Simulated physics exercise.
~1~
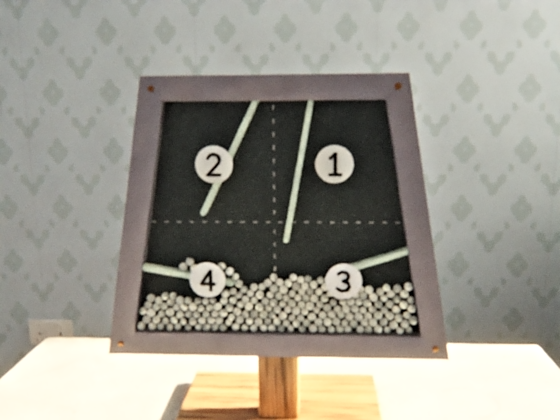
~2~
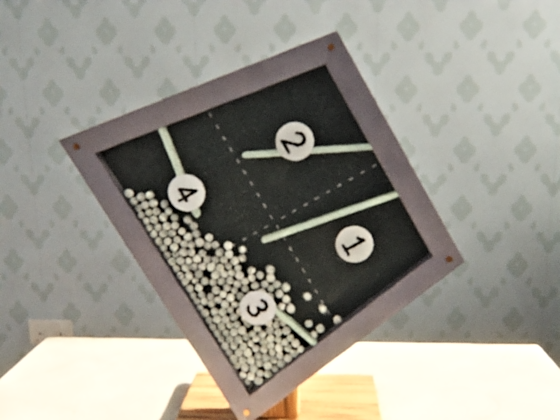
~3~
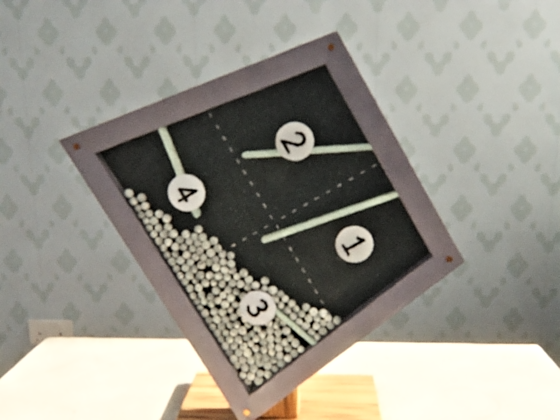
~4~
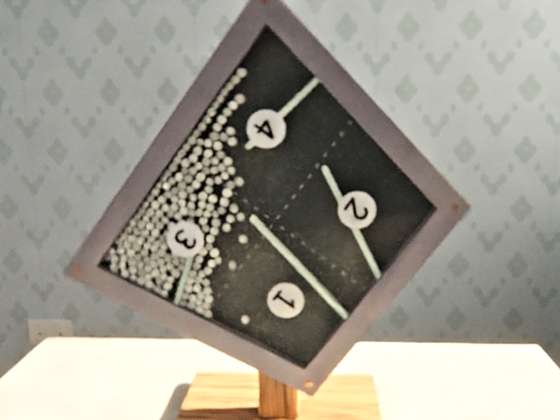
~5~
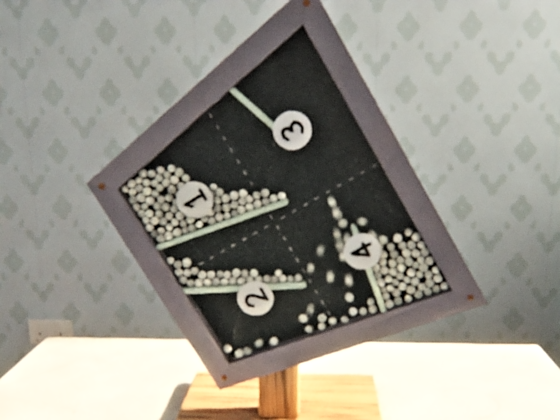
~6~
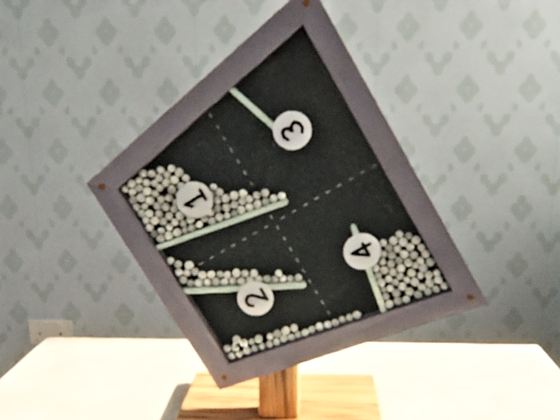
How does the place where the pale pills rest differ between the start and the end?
At the start the pills lie heaped along the bottom of the case, in the quarters marked three and four. At the end they sit higher on the whole, split among the quarters marked one, two and four.
